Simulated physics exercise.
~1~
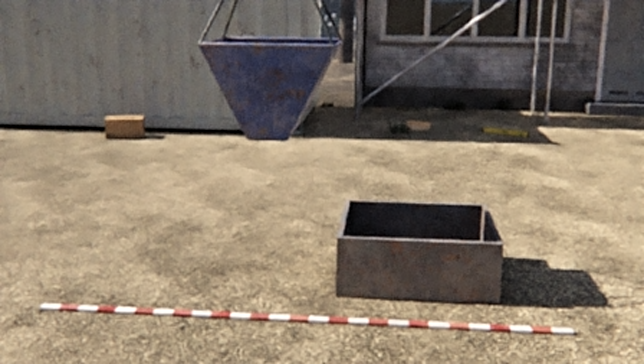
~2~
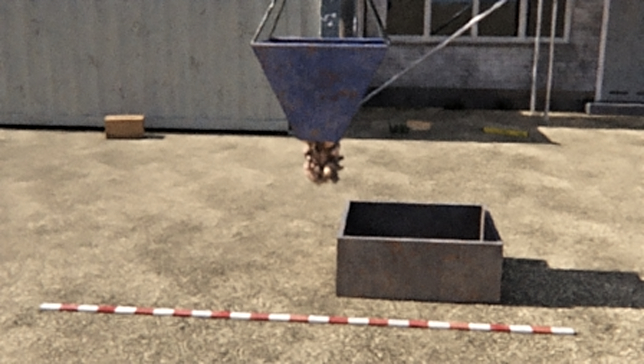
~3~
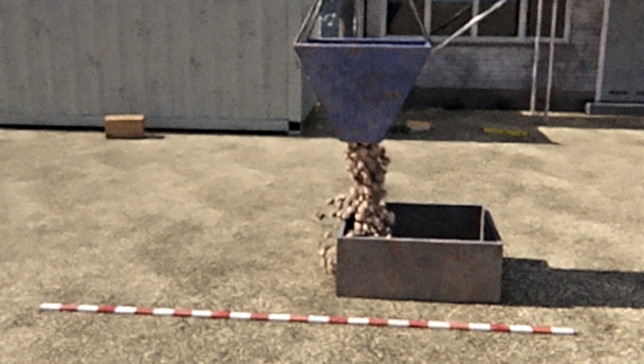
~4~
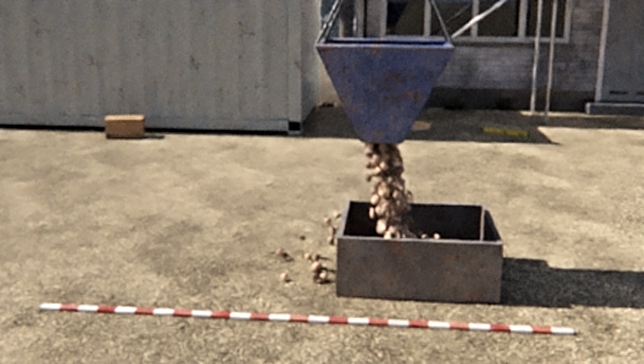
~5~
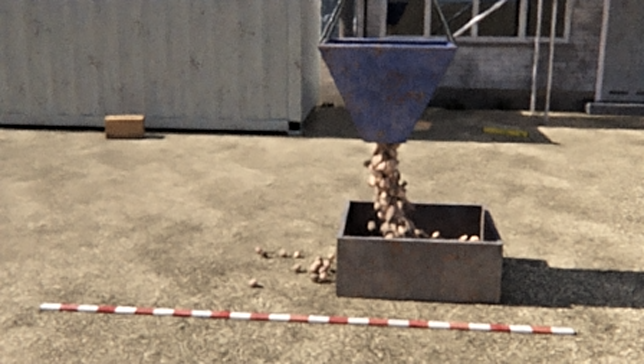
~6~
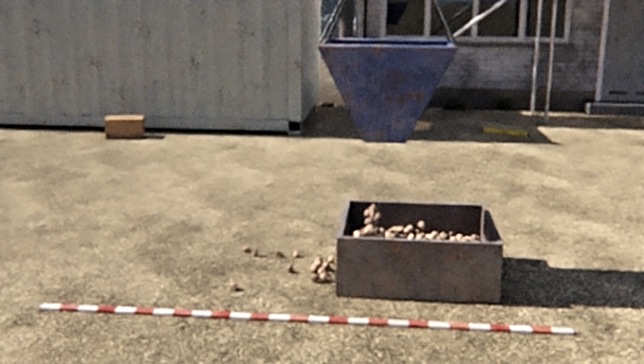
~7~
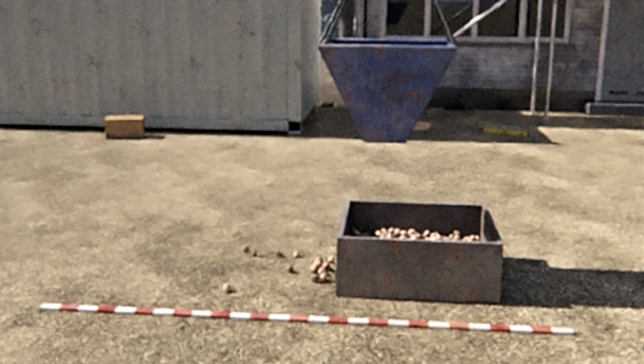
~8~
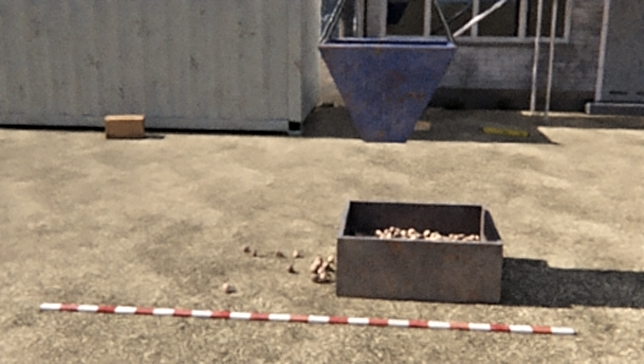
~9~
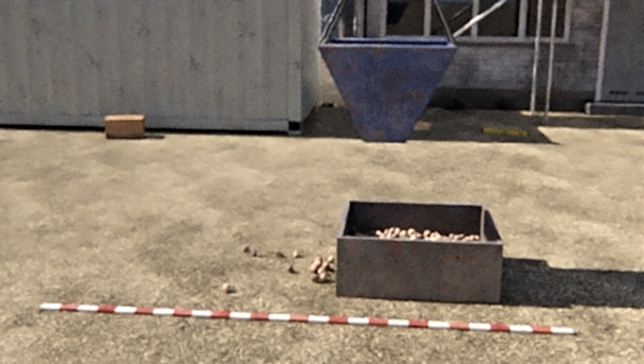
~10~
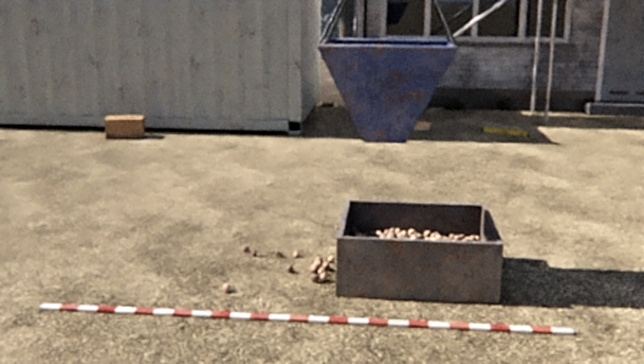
Blue skip moving right and pouring round stones into an open metal bin, a few spilling on the ground to its left.
